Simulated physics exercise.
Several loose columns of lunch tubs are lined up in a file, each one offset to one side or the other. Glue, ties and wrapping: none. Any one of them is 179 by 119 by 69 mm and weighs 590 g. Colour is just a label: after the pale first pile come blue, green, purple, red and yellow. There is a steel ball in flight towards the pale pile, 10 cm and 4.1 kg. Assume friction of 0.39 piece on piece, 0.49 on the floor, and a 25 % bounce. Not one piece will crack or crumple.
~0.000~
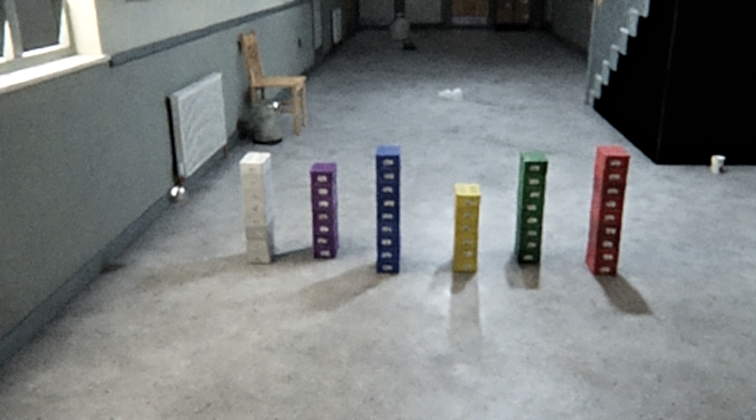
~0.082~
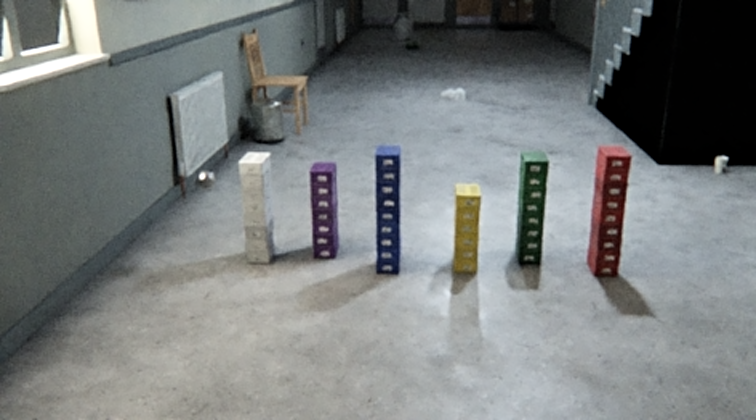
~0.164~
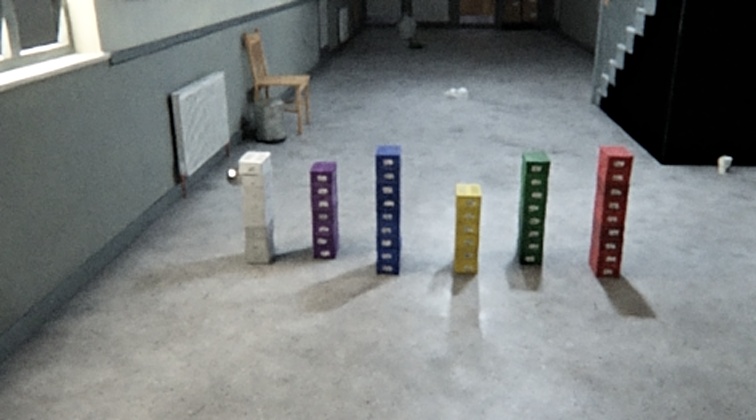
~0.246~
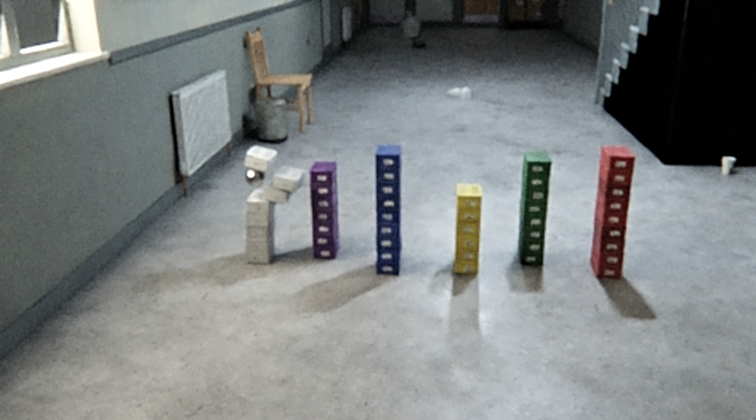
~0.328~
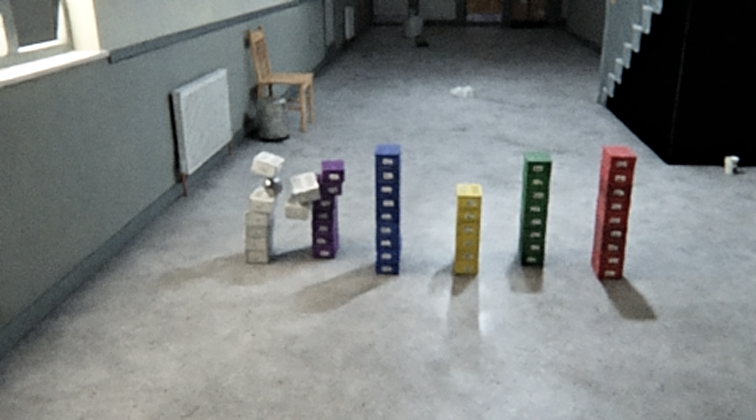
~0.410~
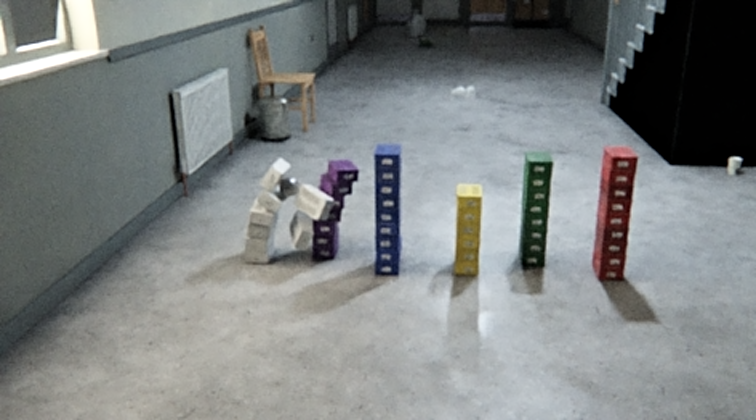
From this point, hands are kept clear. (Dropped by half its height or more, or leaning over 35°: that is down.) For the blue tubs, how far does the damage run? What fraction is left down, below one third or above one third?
Below a third.
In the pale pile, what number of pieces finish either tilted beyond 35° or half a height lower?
Exactly 6 pale pieces do.
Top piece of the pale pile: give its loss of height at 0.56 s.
14 cm.
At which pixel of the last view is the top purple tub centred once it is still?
Last frame, centre at roughly (491, 238).
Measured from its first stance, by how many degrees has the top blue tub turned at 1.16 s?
Some 0 degrees.
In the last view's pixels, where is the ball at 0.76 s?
It sits close to pixel (348, 229).
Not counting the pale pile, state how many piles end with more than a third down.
All told, the figure is 1.
By 0.56 s, 3 of the pale pile down; none of the 9 blue tubs down (0 of 39 in all colours); top blue tub unmoved; top purple tub tilted 23°, 27 mm lower.
By 0.76 s, 6 of the pale pile down; none of the 9 blue tubs down (4 of 39 in all colours); top blue tub unmoved; top purple tub tilted 70°, 22 cm lower.
By 1.16 s, 6 of the pale pile down; none of the 9 blue tubs down (5 of 39 in all colours); top blue tub moved 22 mm; top purple tub upside down.
When it is over (2.5 s), 6 of the pale pile down; none of the 9 blue tubs down (5 of 39 in all colours); top blue tub moved 15 mm; top purple tub upside down. That is 0 per cent. In pixels of the last frame, middles, top blue tub near (391, 156), top purple tub near (491, 238).
